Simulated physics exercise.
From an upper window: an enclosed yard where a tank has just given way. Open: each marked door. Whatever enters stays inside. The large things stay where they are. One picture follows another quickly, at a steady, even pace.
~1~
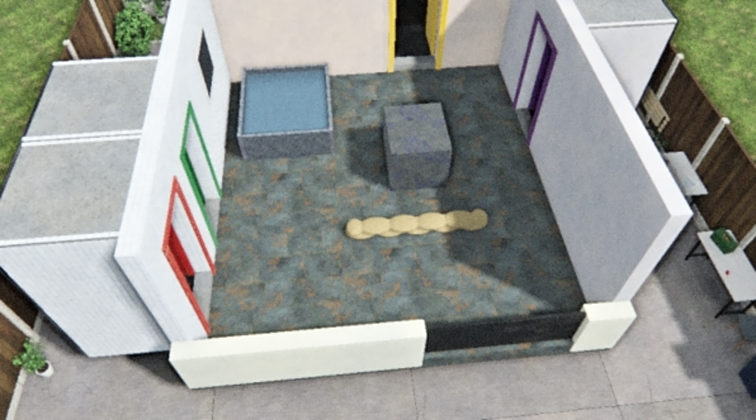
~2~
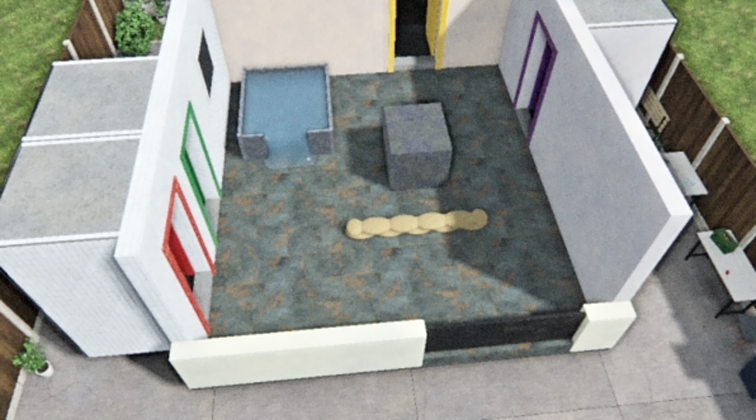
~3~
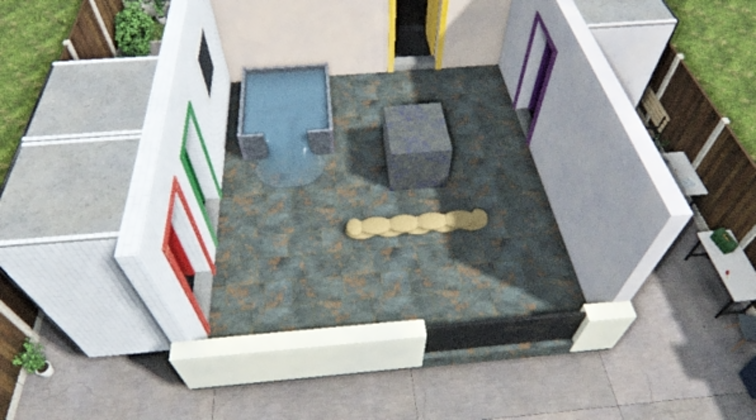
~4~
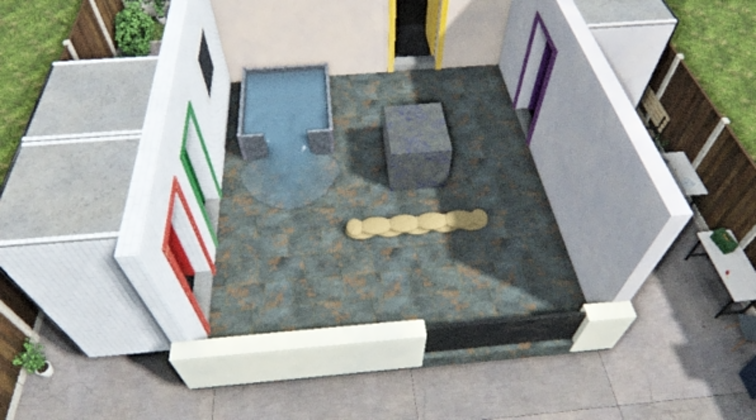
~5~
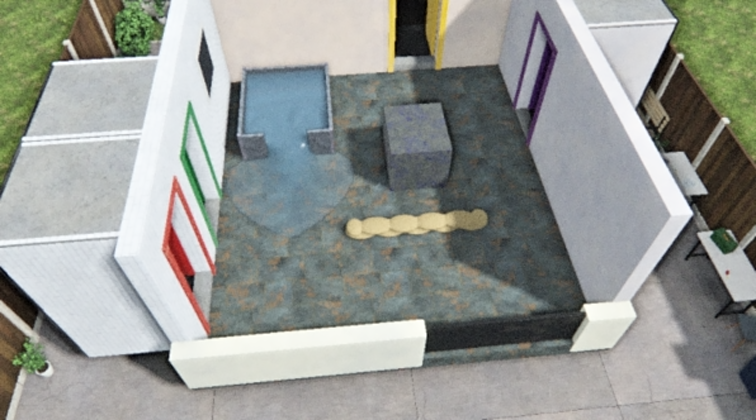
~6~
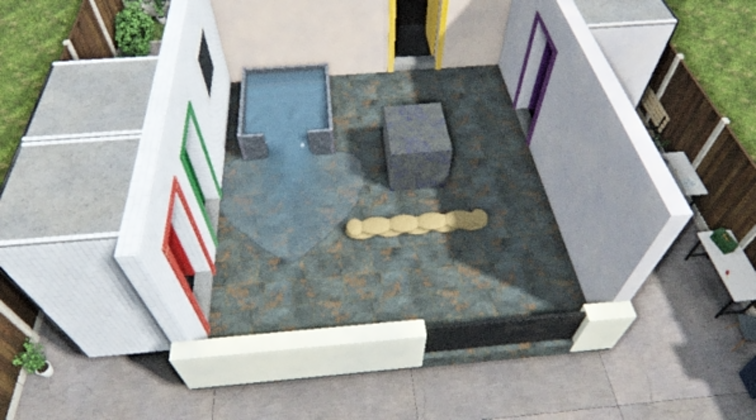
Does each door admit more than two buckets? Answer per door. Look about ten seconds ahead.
The red door: It does not; the green door: It does; the purple door: It does not; the yellow door: It does not.
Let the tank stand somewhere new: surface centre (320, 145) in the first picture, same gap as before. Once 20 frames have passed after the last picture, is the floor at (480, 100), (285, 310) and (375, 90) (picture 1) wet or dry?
In the order asked: Not reached, reached by the flood, not reached.
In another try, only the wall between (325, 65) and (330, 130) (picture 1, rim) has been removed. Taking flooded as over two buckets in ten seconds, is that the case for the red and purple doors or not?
Red door: Falls short; purple door: Crosses the line.
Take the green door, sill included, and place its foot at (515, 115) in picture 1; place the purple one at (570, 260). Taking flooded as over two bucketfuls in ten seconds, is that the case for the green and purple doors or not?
Result - green door remains beneath it, purple door surpasses the mark.
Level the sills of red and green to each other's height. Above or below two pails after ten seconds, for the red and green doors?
One at a time: Red exceeds it, and green admits less.
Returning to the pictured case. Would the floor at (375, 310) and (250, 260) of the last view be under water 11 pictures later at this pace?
Result, in the order given: Wetted / wetted.
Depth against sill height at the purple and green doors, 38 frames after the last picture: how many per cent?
First around 40 percent, second around 130 percent.
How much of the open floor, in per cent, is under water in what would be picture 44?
Around 60 percent.
A moment on, water covers 25 % of the floor; the red door wet at the sill, nothing in, the green door wet at the sill, nothing in, the purple door not reached, the yellow door not reached.
Next, water covers 35 % of the floor; the red door wet at the sill, nothing in, the green door under two buckets in, the purple door not reached, the yellow door not reached.
Then, water covers 40 % of the floor; the red door wet at the sill, nothing in, the green door over two buckets in, the purple door not reached, the yellow door not reached.
Later, water covers 60 % of the floor; the red door under two buckets in, the green door over two buckets in, the purple door wet at the sill, nothing in, the yellow door not reached.
In the end, water covers 80 % of the floor; the red door under two buckets in, the green door over two buckets in, the purple door wet at the sill, nothing in, the yellow door not reached.
